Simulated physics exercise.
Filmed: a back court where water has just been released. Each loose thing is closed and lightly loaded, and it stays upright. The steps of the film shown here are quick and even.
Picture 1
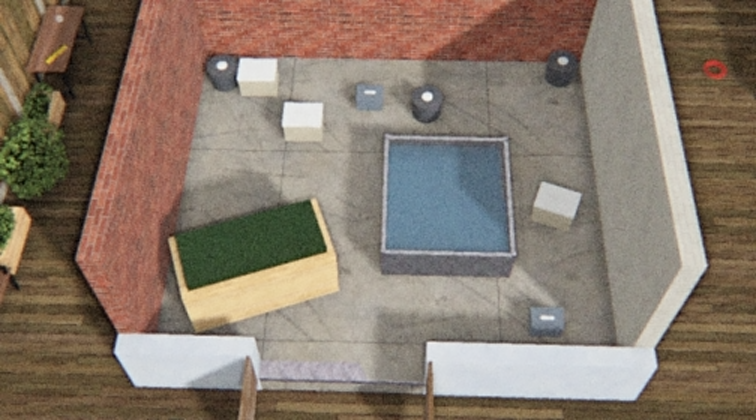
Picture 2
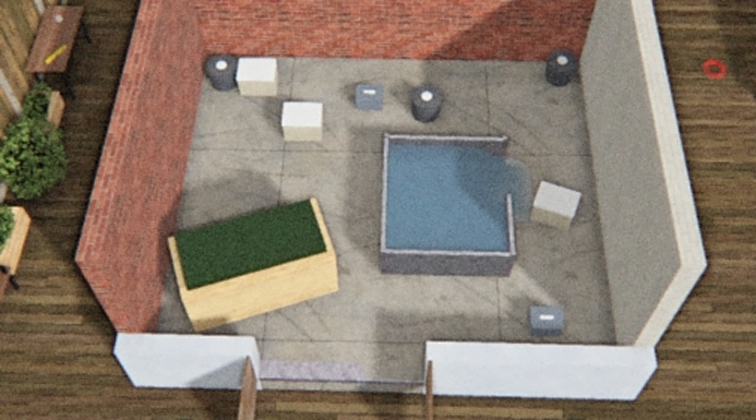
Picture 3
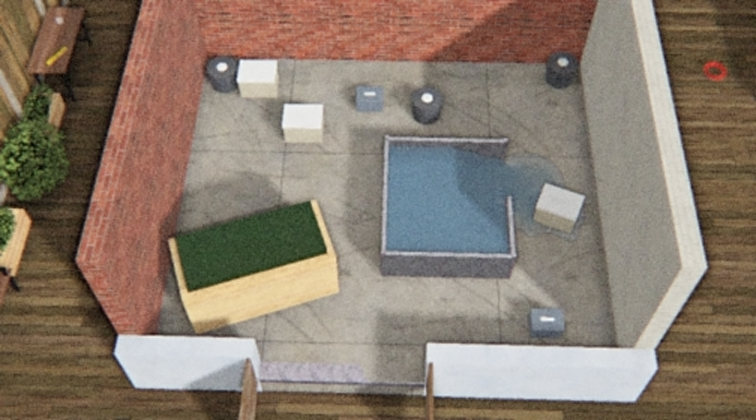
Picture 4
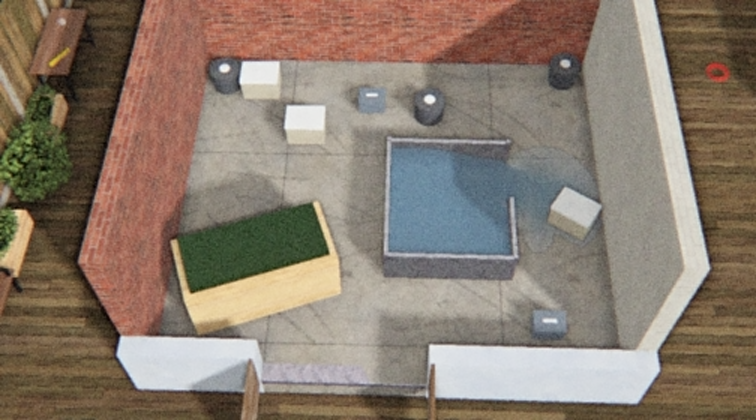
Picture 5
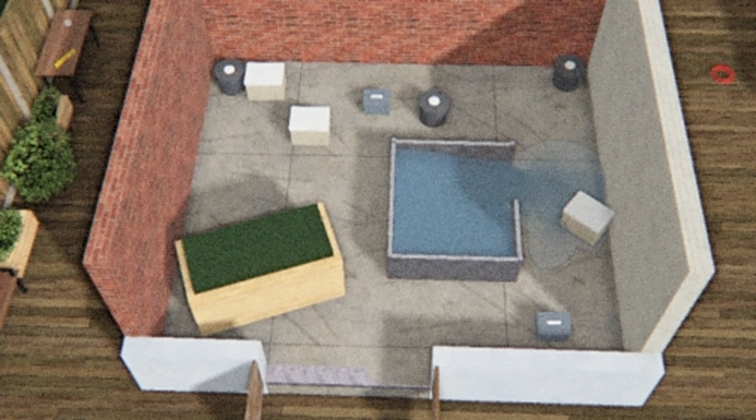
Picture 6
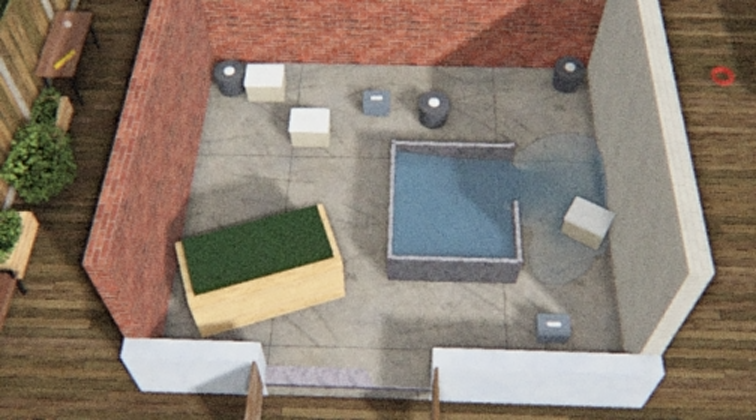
A square pool in a walled yard lost part of its right side, and water spread out across the paving, pushing a pale box a short way right while everything else stayed put.
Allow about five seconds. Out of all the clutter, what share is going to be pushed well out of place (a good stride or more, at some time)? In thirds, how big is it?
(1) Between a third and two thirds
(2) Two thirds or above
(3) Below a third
Between a third and two thirds (1).
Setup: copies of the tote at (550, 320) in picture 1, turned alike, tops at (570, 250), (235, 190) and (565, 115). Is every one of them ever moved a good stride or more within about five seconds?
Outcome per entry: Knocked aside / stays where it is / knocked aside.
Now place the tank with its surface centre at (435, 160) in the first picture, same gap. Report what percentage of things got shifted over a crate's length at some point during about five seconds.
Close to 60 %.
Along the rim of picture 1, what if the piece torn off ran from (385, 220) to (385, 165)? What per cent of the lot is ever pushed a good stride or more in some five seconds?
20 percent, give or take.
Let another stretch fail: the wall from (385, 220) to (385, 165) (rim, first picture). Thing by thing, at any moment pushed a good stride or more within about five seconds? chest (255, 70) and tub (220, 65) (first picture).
Went past that, went past that.
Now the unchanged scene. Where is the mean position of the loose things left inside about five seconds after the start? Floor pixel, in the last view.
What remains is centred near (322, 162).
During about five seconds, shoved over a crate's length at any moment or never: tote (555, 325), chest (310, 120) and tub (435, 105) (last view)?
Tally in given order: The full distance / less than that / the full distance.
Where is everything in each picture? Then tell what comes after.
In the first picture, a chest at (558, 199), on the bottom; a chest at (303, 114), on the bottom; 0 of 8 have shifted.
In the second picture, a chest at (558, 198), on the bottom; a chest at (302, 113) rests on the ground; 0 of 8 have shifted.
In the third picture, a chest at (561, 201) rests on the ground, close to its start; a chest at (303, 115), on the bottom; 0 of 8 have shifted.
In the fourth picture, a chest at (577, 206) rests on the ground, close to its start; a chest at (305, 116), on the bottom; 1 of 8 have shifted.
In the fifth picture, a chest at (590, 211), on the bottom, a stride from its start; a chest at (310, 118), on the bottom; 1 of 8 have shifted.
In the sixth picture, a chest at (590, 216), on the bottom, a stride from its start; a chest at (310, 119) rests on the ground; 1 of 8 have shifted.
A moment on, 1 of 8 are well off their spots; 0 afloat.
Next, 2 of 8 are well off their spots; 1 afloat.
Later, 3 of 8 are well off their spots; 2 afloat.
In the end, 5 of 8 are well off their spots, and 5 have been at some point; 0 afloat.
